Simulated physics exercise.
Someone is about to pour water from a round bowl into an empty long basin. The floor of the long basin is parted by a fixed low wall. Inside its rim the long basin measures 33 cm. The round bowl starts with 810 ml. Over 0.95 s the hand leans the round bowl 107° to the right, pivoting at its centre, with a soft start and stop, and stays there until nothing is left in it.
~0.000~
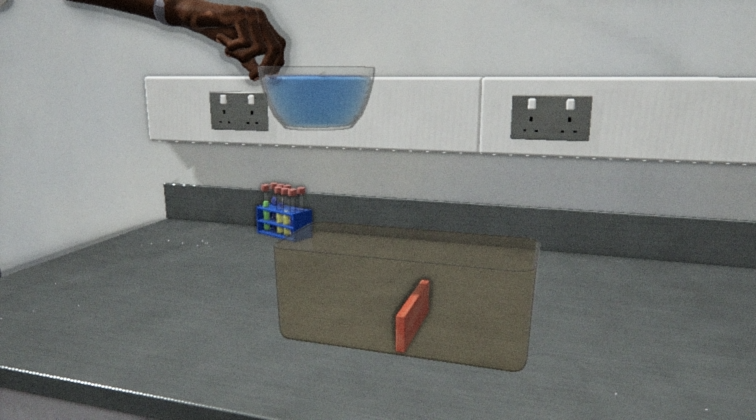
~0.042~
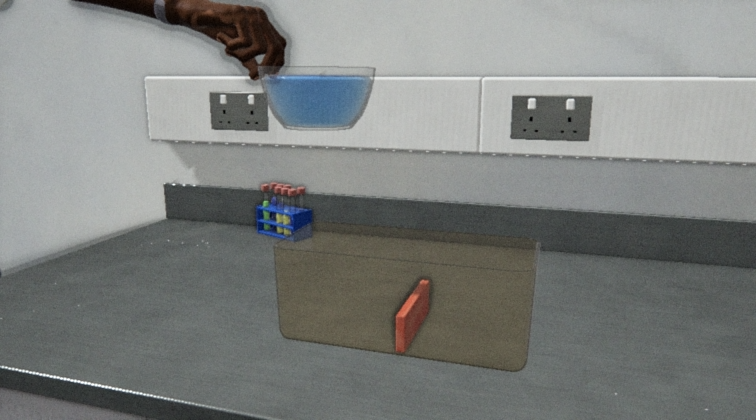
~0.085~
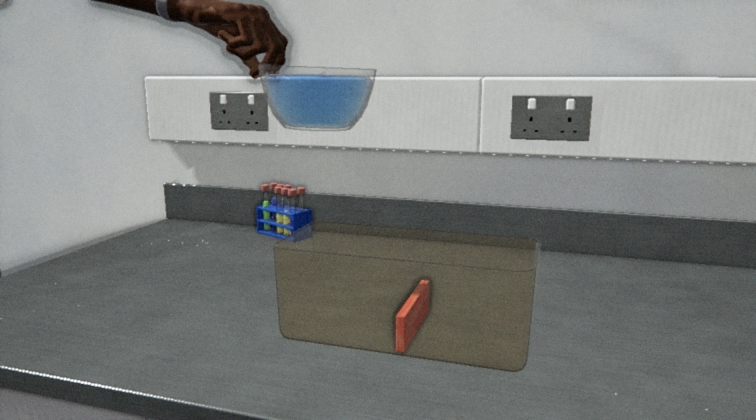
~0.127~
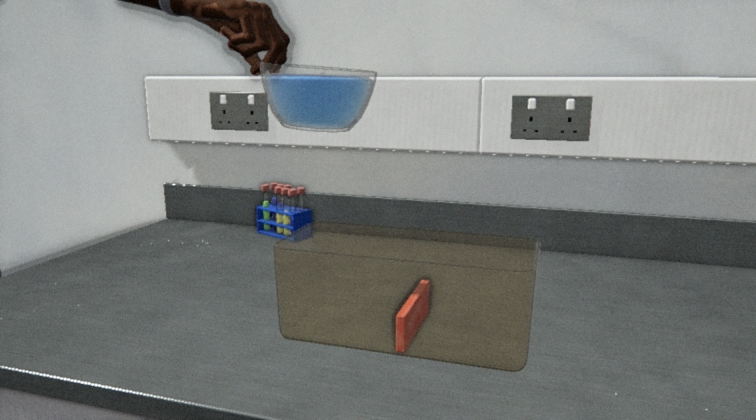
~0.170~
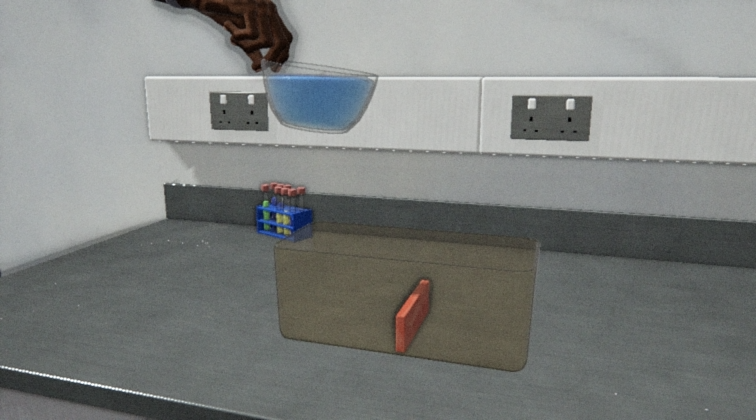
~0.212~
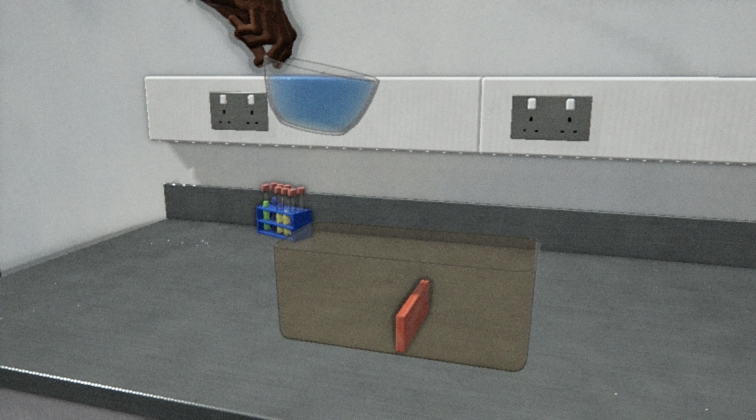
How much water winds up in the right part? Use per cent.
About 70 per cent.
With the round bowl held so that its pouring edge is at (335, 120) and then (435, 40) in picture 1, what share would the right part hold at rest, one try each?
In turn about 5 and 85 per cent.
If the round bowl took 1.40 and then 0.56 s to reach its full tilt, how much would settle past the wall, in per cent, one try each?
First 75, then 50 per cent.
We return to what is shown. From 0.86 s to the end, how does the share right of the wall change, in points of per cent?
It goes up by about 1.
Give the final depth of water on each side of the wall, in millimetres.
Some 10 mm on the left and 28 mm on the right.
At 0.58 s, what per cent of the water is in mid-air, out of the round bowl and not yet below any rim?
Some 44 per cent.
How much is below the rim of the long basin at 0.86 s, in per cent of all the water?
Some 86 per cent.
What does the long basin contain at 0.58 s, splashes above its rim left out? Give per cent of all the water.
Near 12 in a hundred.
After 0.58 s the tilt is 72° and 44 per cent is still to pour, 2 is left of the wall and 10 right of it.
After 0.86 s the tilt is 104° and 2 per cent is still to pour, 18 is left of the wall and 69 right of it.
After 1.14 s the tilt is 107° and 0 per cent is still to pour, 29 is left of the wall and 70 right of it.
After 1.45 s the tilt is 107° and 0 per cent is still to pour, 29 is left of the wall and 70 right of it.
In the end 29 per cent lies left of the wall, 70 right of it and 1 outside.
